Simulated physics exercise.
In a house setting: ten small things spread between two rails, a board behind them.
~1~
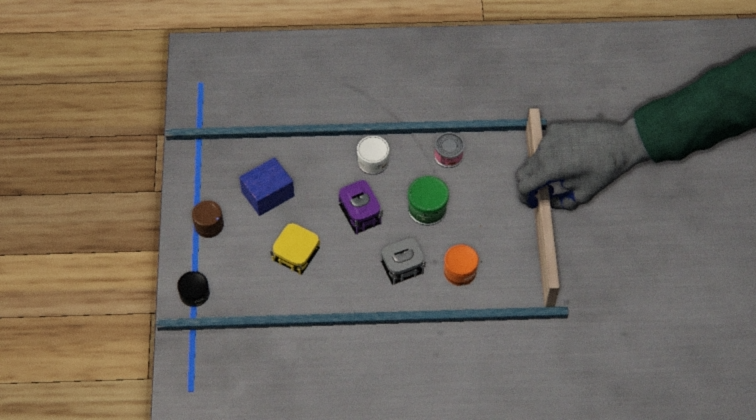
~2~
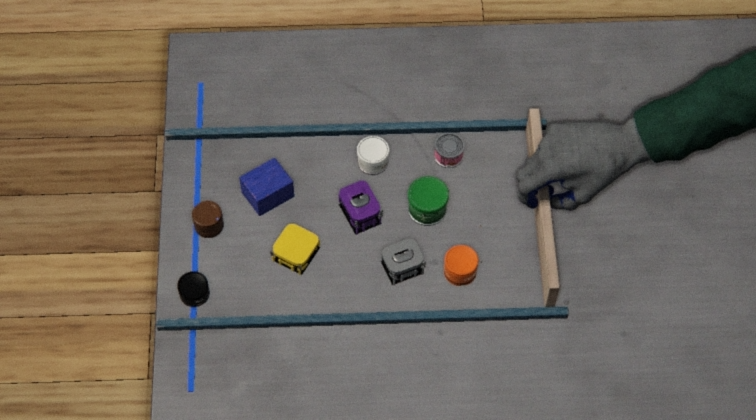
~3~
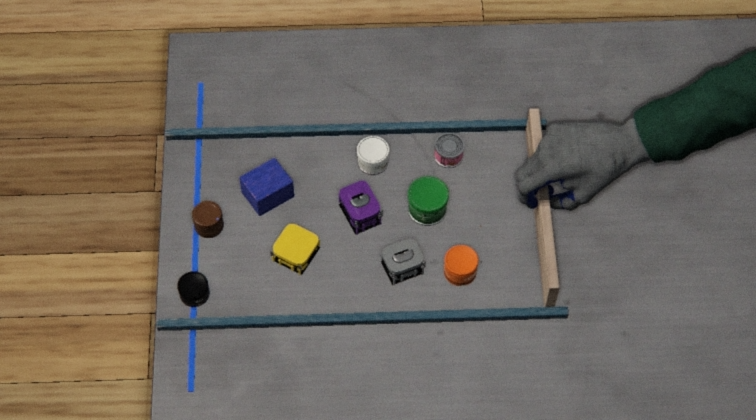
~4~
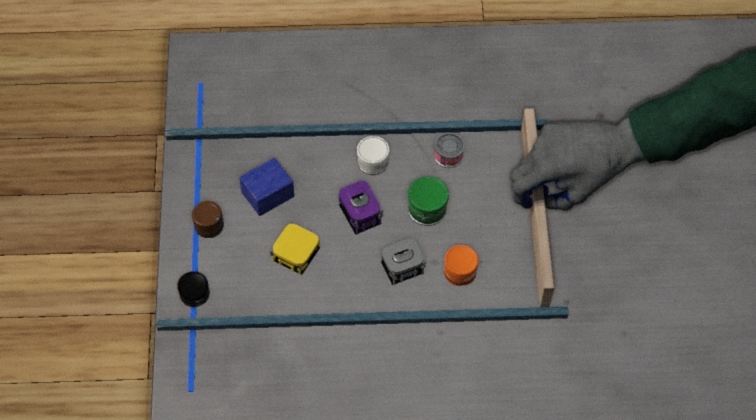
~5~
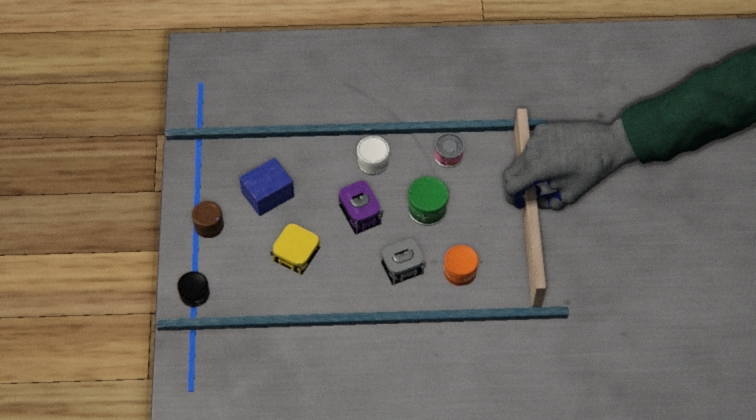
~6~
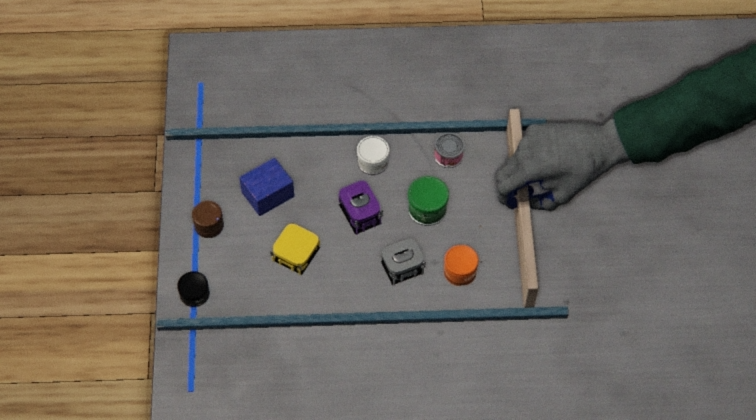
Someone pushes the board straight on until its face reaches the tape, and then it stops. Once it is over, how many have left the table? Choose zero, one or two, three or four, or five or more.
Five or more of them have left the table.
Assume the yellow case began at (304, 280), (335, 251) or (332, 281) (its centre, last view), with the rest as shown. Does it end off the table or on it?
Yellow case: Goes down; goes down; goes down.
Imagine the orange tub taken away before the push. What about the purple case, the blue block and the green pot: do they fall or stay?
Purple case - gone, blue block - gone, green pot - safe.
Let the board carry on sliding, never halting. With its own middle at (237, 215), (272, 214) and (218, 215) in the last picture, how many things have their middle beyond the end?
In order, that gives 1, then 0, then 1.
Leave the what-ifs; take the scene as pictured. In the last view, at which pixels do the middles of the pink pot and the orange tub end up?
Pink pot at about (184, 147), orange tub at about (177, 289).
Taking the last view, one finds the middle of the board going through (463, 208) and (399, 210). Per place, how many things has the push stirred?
The first count is 2, and then it's 6.
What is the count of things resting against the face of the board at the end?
In total, 4.
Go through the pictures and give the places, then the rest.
In the first picture, black tub (194, 289); brown lid (208, 219); blue block (267, 187); board (542, 206); tape (196, 227).
In the second picture, brown lid (208, 219); board (542, 206).
In the third picture, blue block (267, 187); yellow case (296, 249).
In the fourth picture, black tub (194, 289); white tin (373, 156).
In the fifth picture, brown lid (208, 219); purple case (360, 207).
In the sixth picture, black tub (194, 289); brown lid (208, 219); blue block (267, 187); board (522, 207); tape (196, 227).
Soon after, none off yet; black tub at rest near (194, 289); brown lid at rest near (208, 219); blue block at rest near (267, 187).
By the end, the number that fall off is five or more; fallen, white tin, purple case, yellow case, blue block, brown lid and black tub.
